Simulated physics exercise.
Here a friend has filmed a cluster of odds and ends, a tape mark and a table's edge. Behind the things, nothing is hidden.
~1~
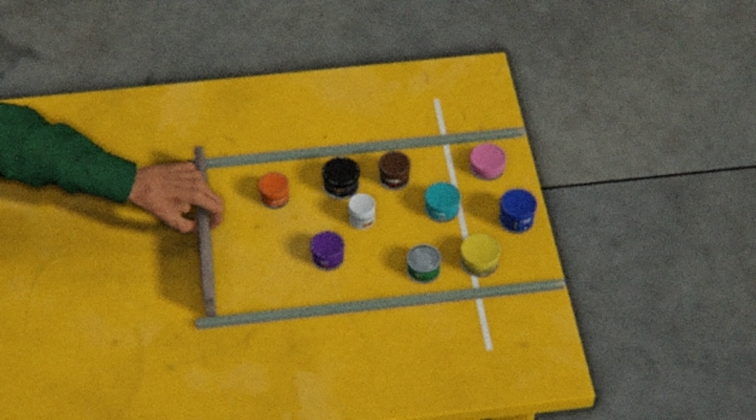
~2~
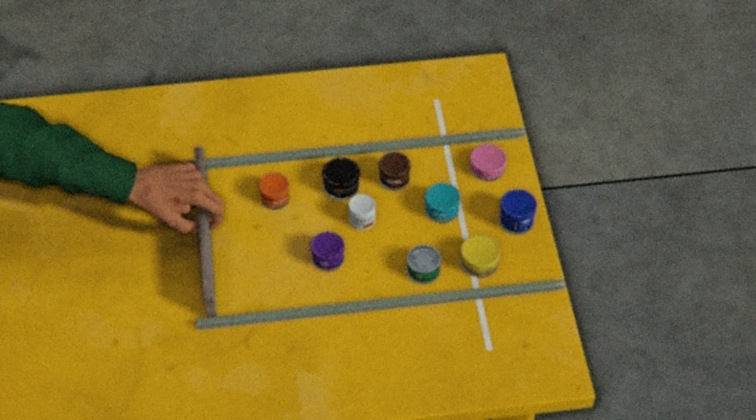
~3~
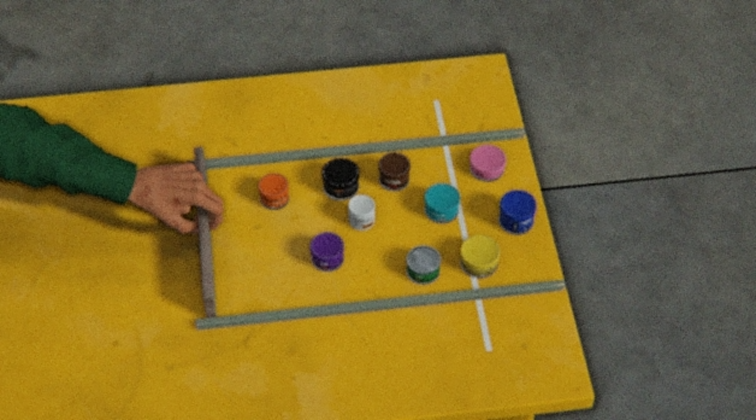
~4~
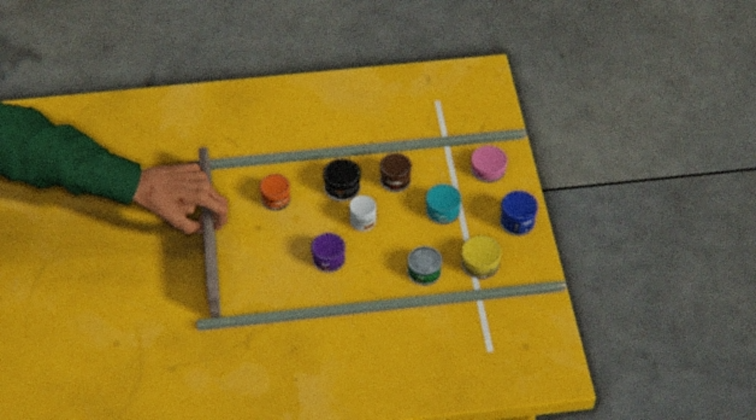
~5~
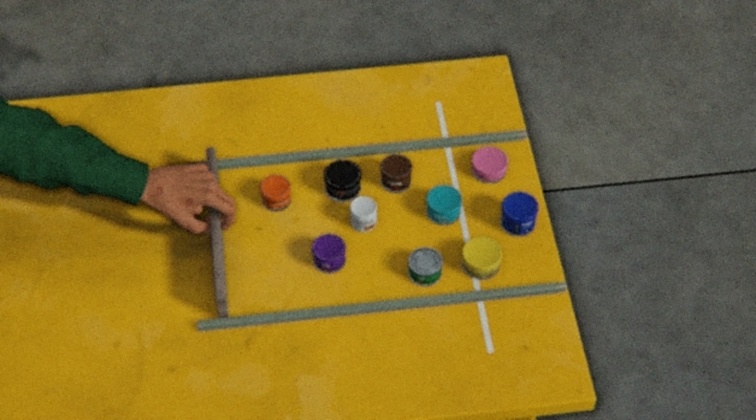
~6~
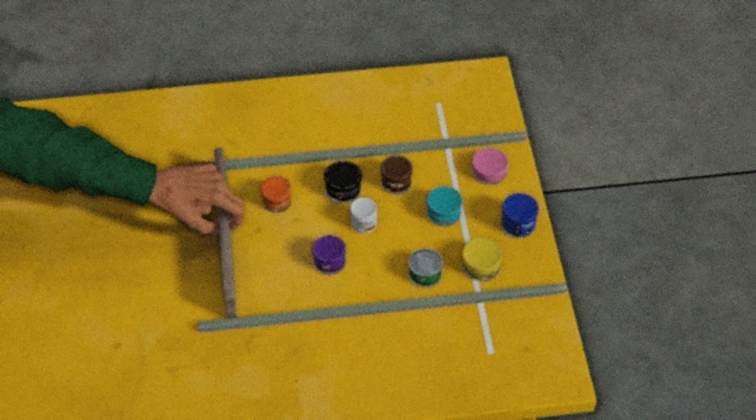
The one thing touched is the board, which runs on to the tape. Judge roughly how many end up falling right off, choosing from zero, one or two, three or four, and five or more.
You'd see none of the bits go off the end there.
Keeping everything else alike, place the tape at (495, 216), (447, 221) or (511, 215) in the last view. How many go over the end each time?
You'd get 1, then 0, then 5.
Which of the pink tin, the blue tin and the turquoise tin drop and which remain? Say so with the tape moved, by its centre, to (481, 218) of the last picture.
The pink tin? It does not stay. The blue tin? It is safe. The turquoise tin? It is safe.
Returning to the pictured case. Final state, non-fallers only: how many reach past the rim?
Answer: 1.
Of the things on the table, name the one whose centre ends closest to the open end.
Result: The pink tin.
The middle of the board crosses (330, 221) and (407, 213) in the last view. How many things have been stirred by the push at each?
At the one place 4, at the other 7.
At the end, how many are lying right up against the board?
5.
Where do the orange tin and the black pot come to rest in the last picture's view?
Orange tin: About (471, 181); black pot: About (469, 154).
A little later, none off yet; blue tin at rest near (520, 216); pink tin at rest near (490, 166); yellow tin at rest near (482, 260).
Next, none off yet; blue tin at rest near (520, 216); pink tin shifted a little near (501, 167); yellow tin moving near (488, 259).
When it is over, the number that fall off is zero.
